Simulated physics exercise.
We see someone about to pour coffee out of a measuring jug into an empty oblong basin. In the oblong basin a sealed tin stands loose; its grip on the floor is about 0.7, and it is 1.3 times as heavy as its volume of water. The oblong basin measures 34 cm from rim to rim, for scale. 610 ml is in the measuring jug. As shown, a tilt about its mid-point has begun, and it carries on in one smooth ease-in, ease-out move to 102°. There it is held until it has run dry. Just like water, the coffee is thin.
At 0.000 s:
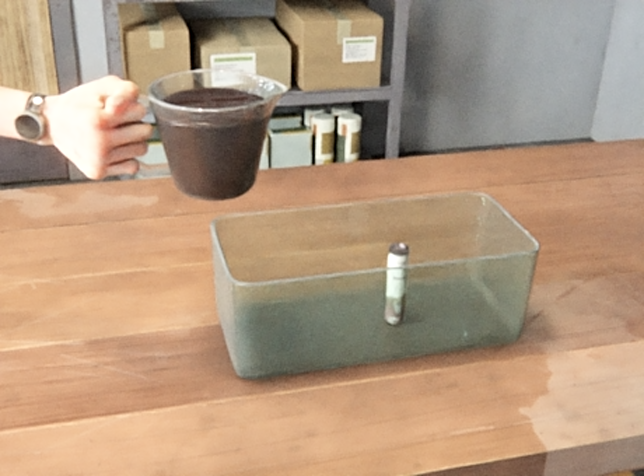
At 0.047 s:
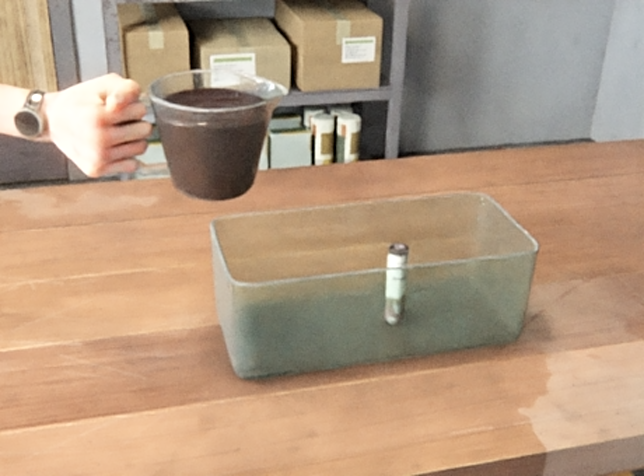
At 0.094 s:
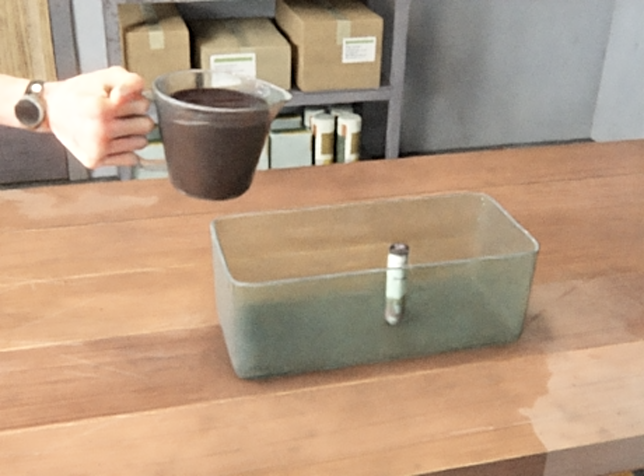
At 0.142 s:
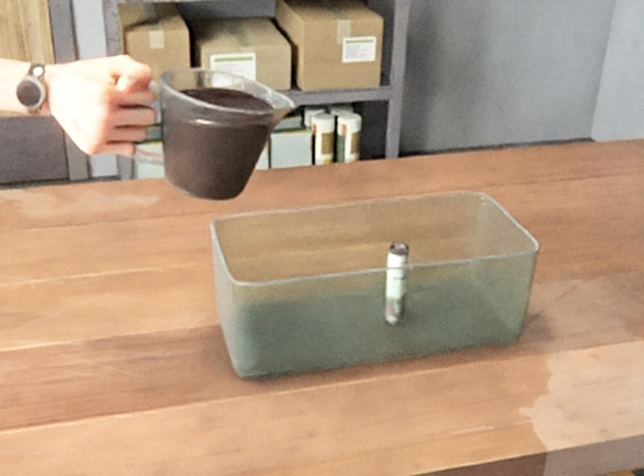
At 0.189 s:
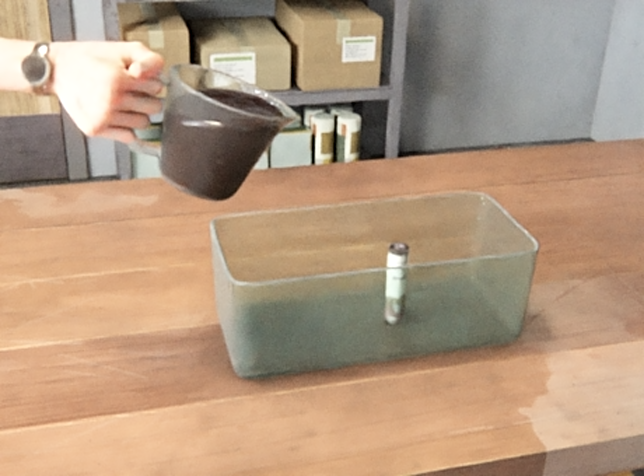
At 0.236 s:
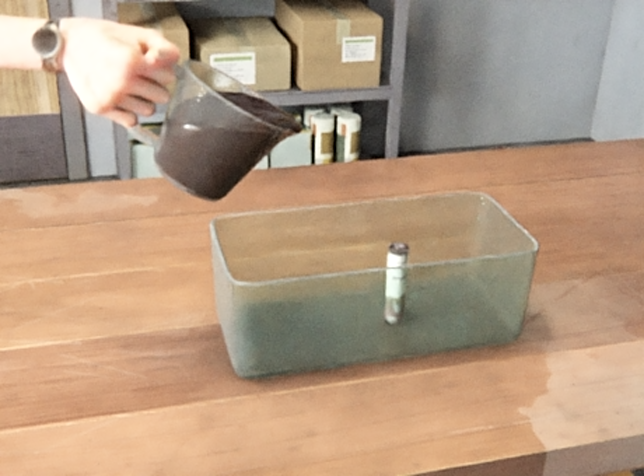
At a wooden table in front of shelves of boxes, a hand held a glass jug of dark coffee above an empty oblong basin with a small tin inside, then tilted it steadily rightward.
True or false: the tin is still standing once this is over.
True.
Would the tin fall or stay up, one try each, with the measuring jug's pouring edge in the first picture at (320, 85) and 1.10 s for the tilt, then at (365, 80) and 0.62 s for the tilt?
Try 1: Tipped over; try 2: Tipped over.
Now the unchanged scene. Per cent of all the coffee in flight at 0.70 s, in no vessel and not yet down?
I'd put it at about 7 per cent of the liquid.
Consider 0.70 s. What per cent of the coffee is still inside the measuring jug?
I'd estimate some 5 per cent.
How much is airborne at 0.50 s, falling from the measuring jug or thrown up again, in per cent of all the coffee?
It comes to roughly 28 per cent.
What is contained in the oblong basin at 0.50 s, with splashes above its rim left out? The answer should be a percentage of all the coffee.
Near 34 in a hundred.
After 0.50 s the tilt is 93° and 40 per cent is still to pour; the tin stands where it began.
After 0.70 s the tilt is 102° and 5 per cent is still to pour; the tin stands where it began.
After 0.90 s the tilt is 102° and 0 per cent is still to pour; the tin stands where it began.
After 1.12 s the tilt is 102° and 0 per cent is still to pour; the tin stands where it began.
In the end the tin stands where it began.
